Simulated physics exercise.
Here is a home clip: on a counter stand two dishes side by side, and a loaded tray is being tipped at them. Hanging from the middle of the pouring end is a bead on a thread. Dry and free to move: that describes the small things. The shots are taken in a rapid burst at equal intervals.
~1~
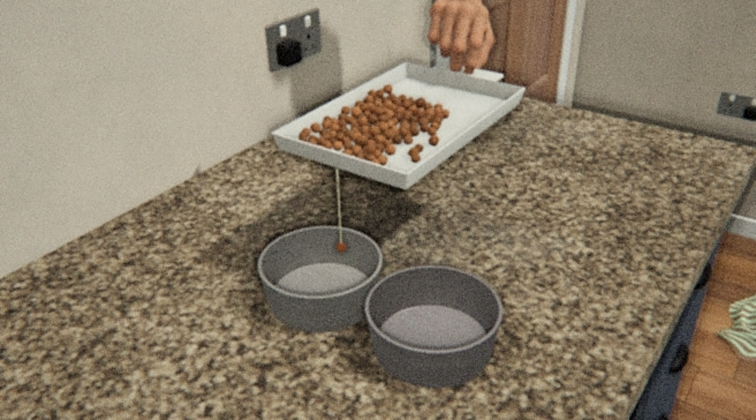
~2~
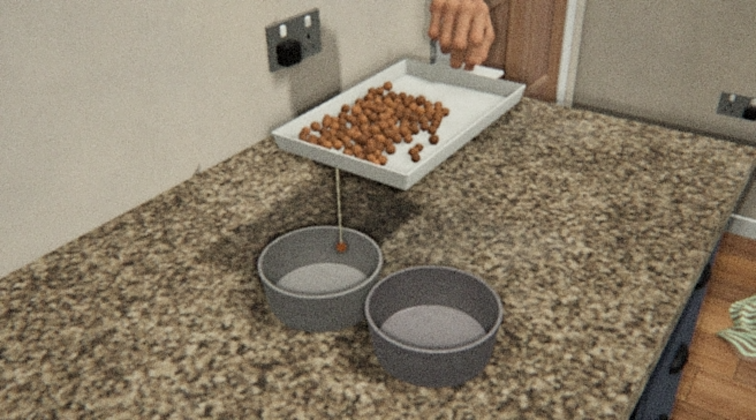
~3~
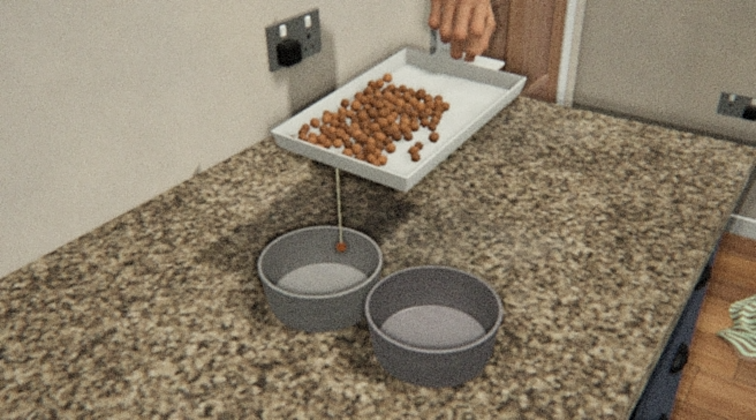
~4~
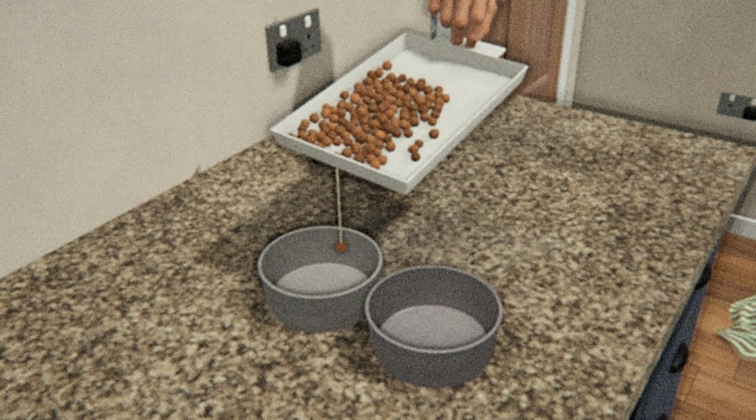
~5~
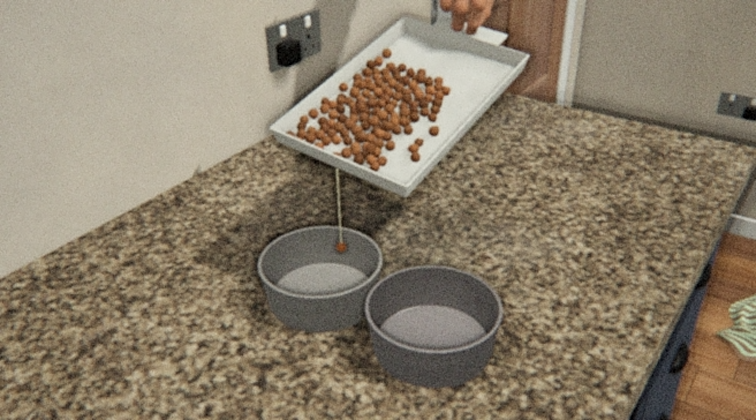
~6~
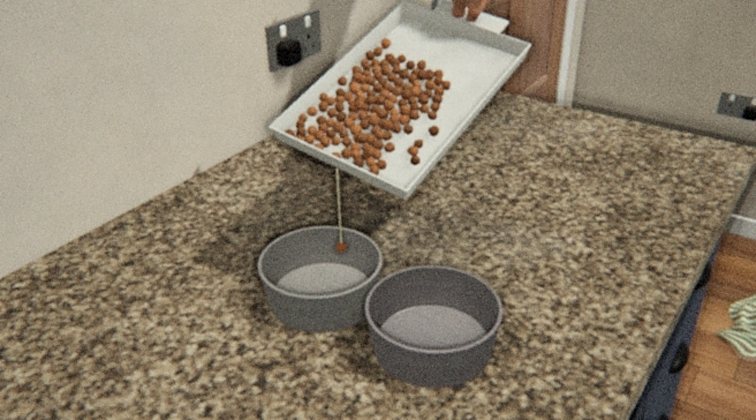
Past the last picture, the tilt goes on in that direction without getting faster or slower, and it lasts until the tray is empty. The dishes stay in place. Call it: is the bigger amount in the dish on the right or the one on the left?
It is in the one on the right.
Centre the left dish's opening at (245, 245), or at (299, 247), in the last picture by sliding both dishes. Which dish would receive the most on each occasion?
First try: The rightmost dish; second try: The rightmost dish.
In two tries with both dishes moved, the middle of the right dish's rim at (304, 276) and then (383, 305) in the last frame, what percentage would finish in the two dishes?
The first gives 30 %, the second 90 %.
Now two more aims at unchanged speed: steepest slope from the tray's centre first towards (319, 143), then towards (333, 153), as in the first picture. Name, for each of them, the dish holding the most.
So: The left-standing dish on the first go, the left-standing dish on the second.
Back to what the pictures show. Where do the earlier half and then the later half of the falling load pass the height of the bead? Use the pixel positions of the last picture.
First roughly (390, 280), then roughly (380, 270).
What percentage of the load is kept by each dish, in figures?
Left dish about 20 per cent, right dish about 60 per cent.
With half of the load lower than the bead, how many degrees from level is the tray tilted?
The tilt is near 105° by then.
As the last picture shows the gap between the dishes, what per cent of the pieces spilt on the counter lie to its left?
Close to 80 per cent.
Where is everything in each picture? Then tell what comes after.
The first picture shows corners of the pouring end at (278, 132) and (406, 171), level; middle of the load at (377, 128), hazelnuts; left dish at (282, 306); right dish at (397, 360); bead on its thread at (341, 247).
The second picture shows corners of the pouring end at (278, 132) and (406, 172), level; middle of the load at (377, 127).
The third picture shows corners of the pouring end at (278, 130) and (406, 174), tipped barely, lowest at the right corner; middle of the load at (377, 123).
The fourth picture shows corners of the pouring end at (277, 129) and (405, 178), tipped a little, lowest at the right corner; middle of the load at (377, 118).
The fifth picture shows corners of the pouring end at (276, 127) and (405, 182), tipped a little, lowest at the right corner; middle of the load at (376, 113).
The sixth picture shows corners of the pouring end at (276, 126) and (405, 186), tipped clearly, lowest at the right corner; middle of the load at (375, 110), a small part on the move; left dish at (282, 306); right dish at (397, 360).
Soon after the last picture, tray tipped steeply; nearly all on the tray; a stray few in the air.
A little later, tray tipped past a quarter turn; about half on the tray; about a quarter in the right dish; a stray few in the left dish; a stray few outside both; about a quarter in the air.
Later still, tray tipped past a quarter turn; about two thirds in the right dish; about a quarter in the left dish; about a quarter outside both.
At rest, tray tipped past a quarter turn; about two thirds in the right dish; about a quarter in the left dish; about a quarter outside both.
